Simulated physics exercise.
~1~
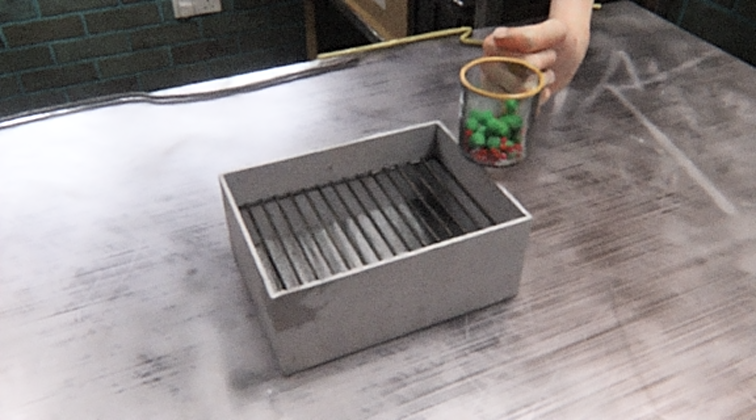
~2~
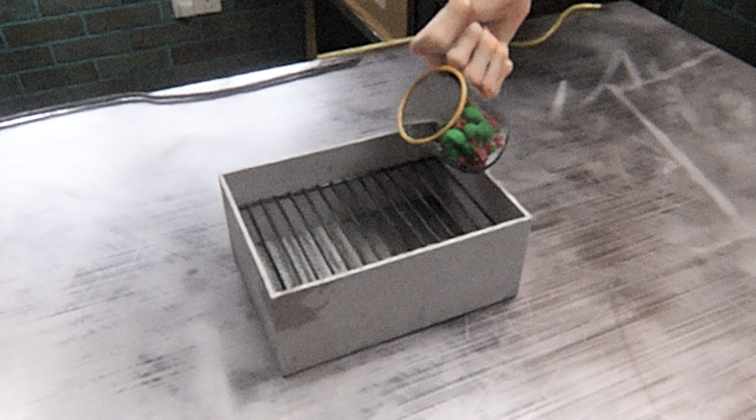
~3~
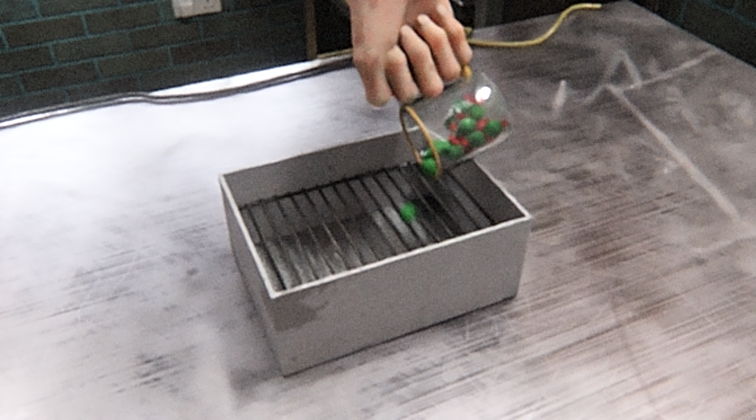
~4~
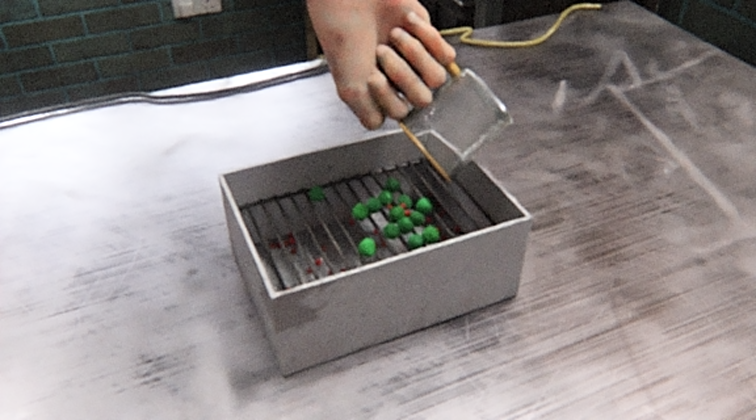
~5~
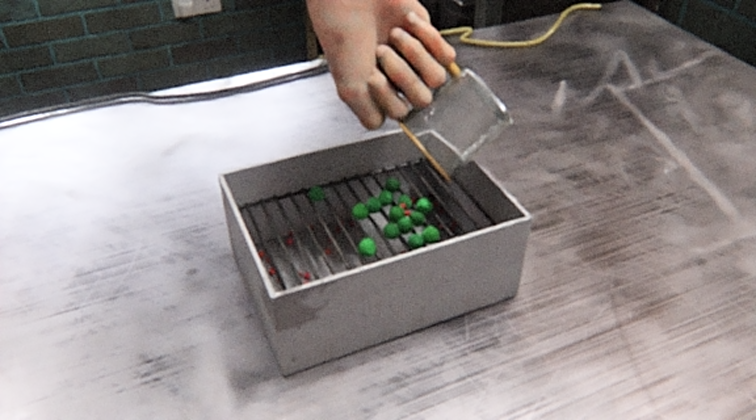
Hand tipping a cup of red and green pieces over a boxed wire rack, green staying on top, most red dropping through.
